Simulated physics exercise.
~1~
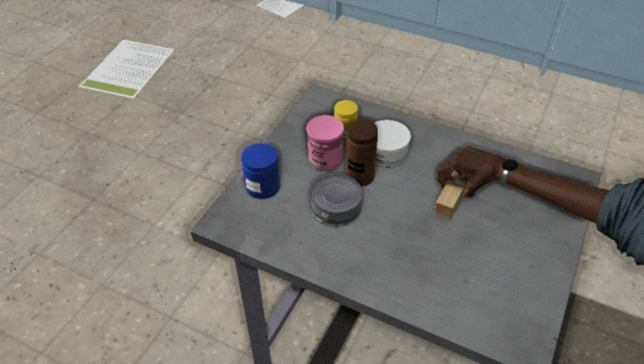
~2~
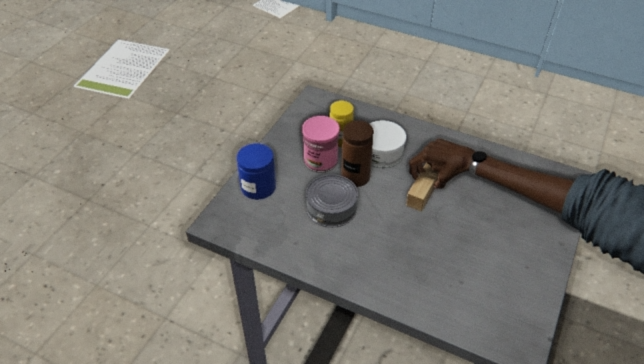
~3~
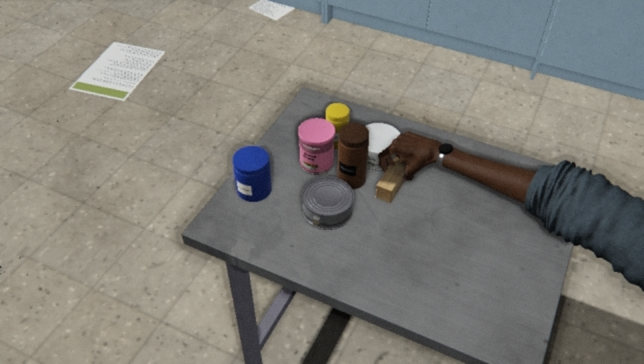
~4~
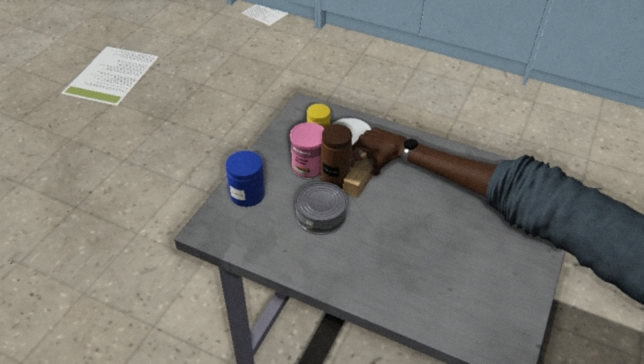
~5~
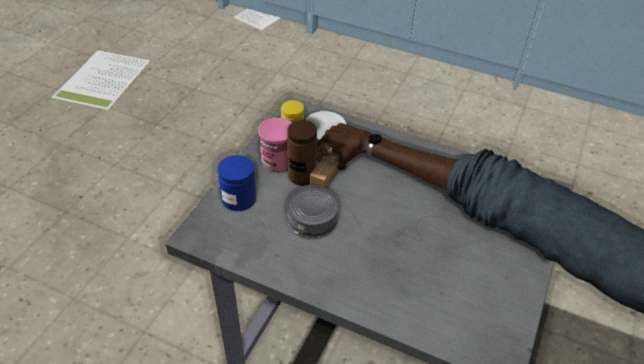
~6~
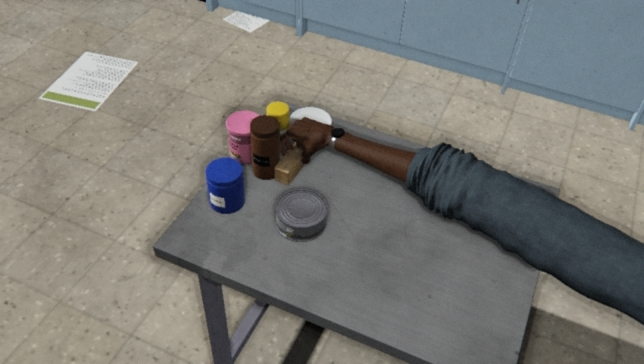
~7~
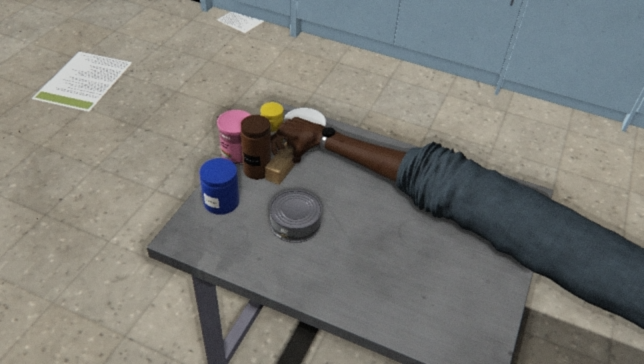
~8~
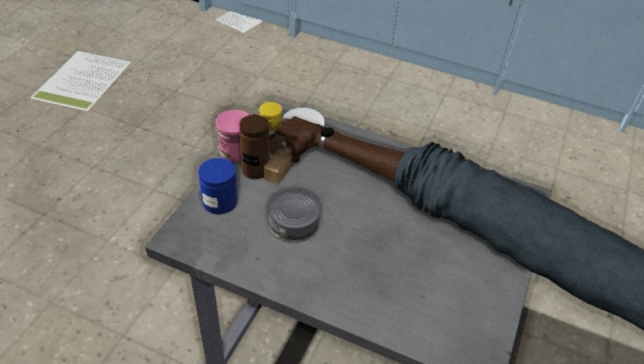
A dark-skinned hand pushed a small block leftward across a grey table into a cluster of containers, shoving the brown jar, pink tin, yellow jar and white tub along before stopping, with everything still on the table and the blue jar and grey tub untouched.
